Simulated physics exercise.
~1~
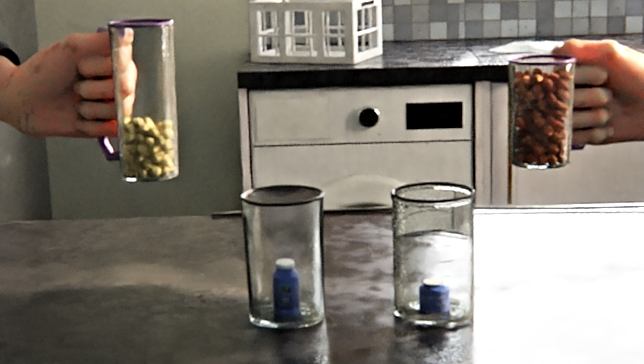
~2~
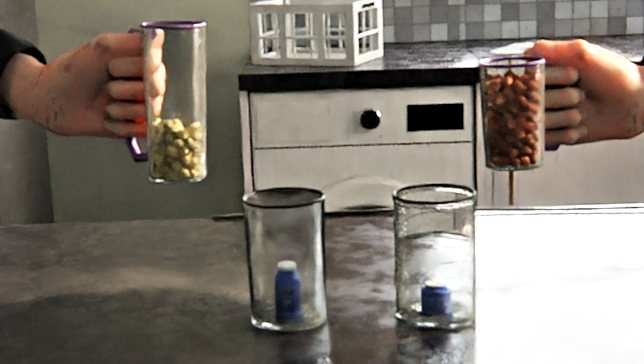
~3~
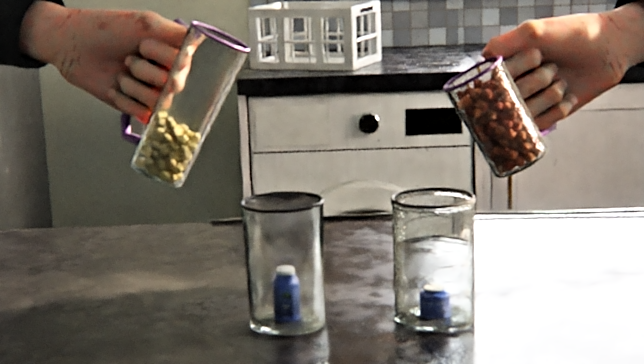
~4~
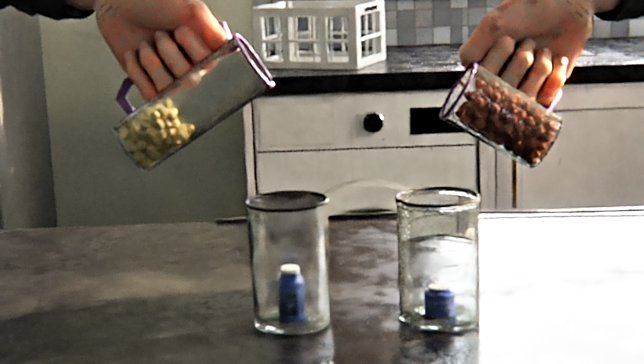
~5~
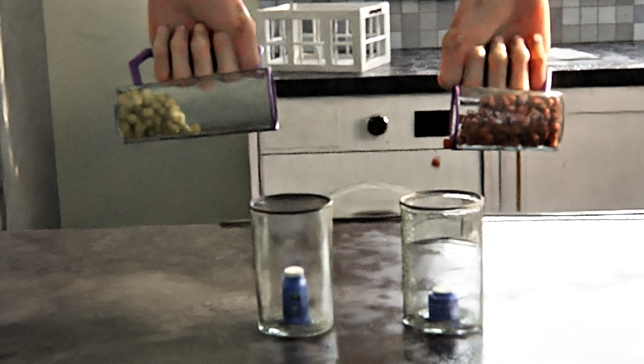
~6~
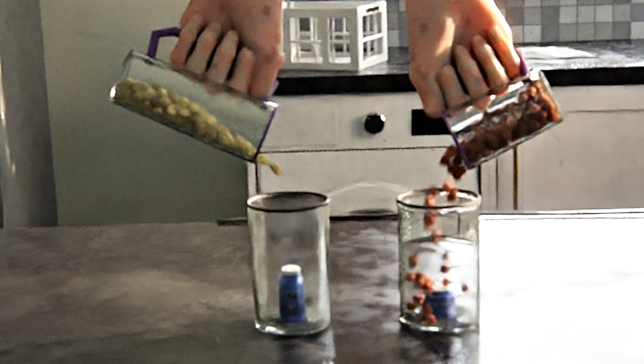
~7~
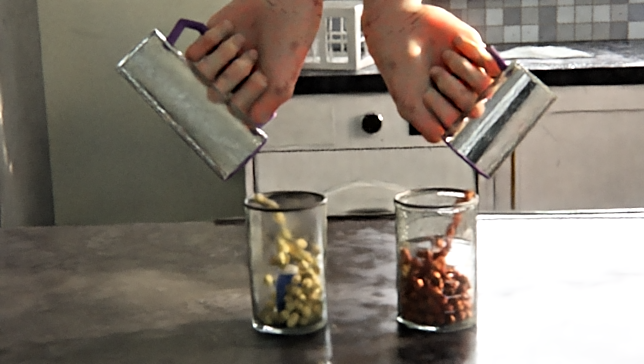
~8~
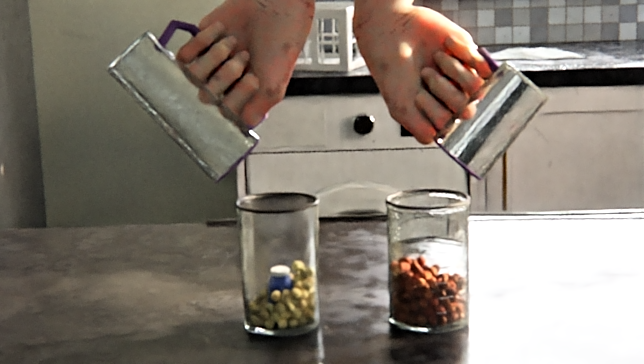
In a kitchen, two hands tipped cups of pale green and reddish-brown beans into two clear glasses holding small blue bottles, until the right one was buried while the top of the left one still poked out above the green beans.
